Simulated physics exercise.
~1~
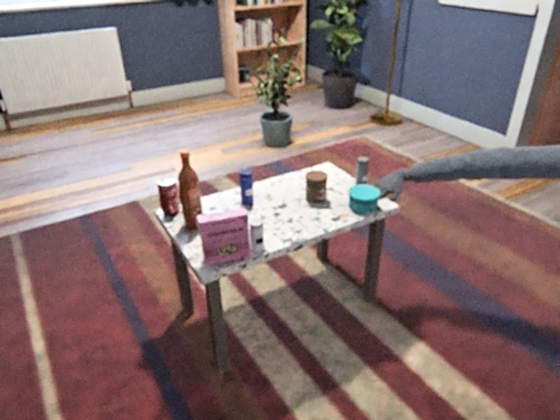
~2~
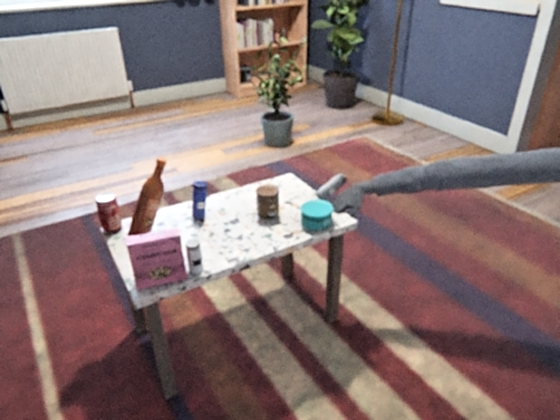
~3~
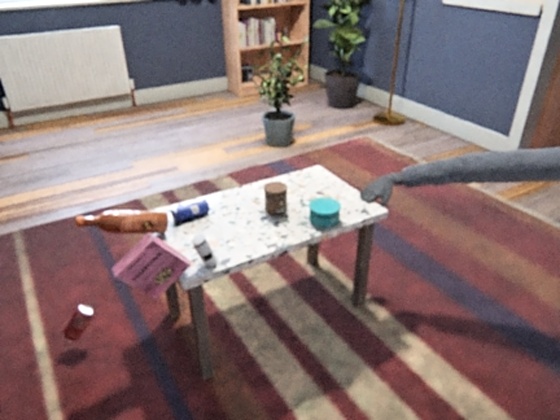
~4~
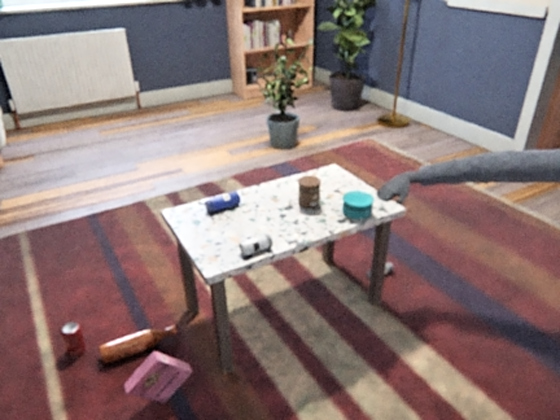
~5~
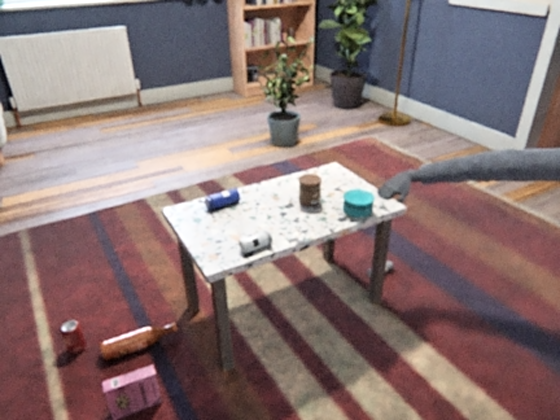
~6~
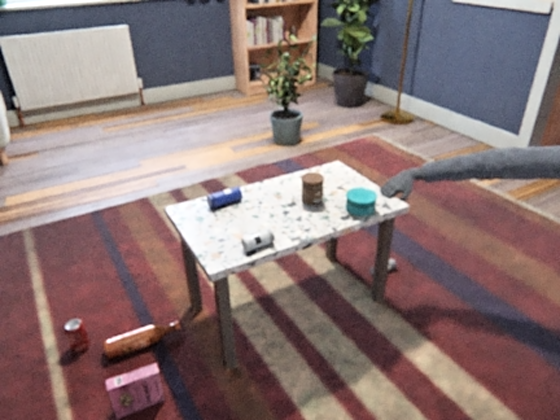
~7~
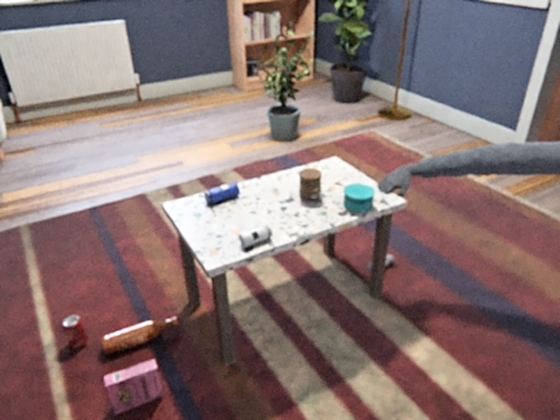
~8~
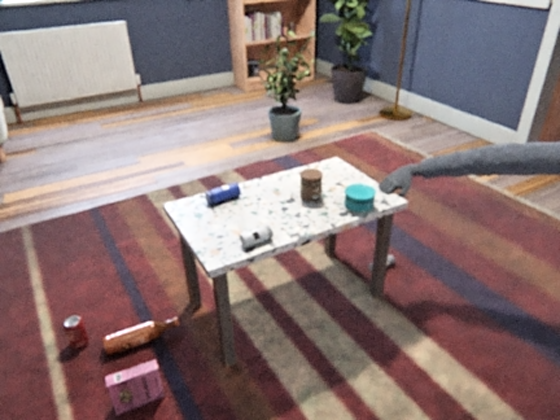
A grey arm shoved a small speckled table left and pulled it back, sending the orange bottle, pink packet, red can and a grey shaker to the rug, while the blue and white shakers lay toppled on top beside the upright brown tin and turquoise tub.
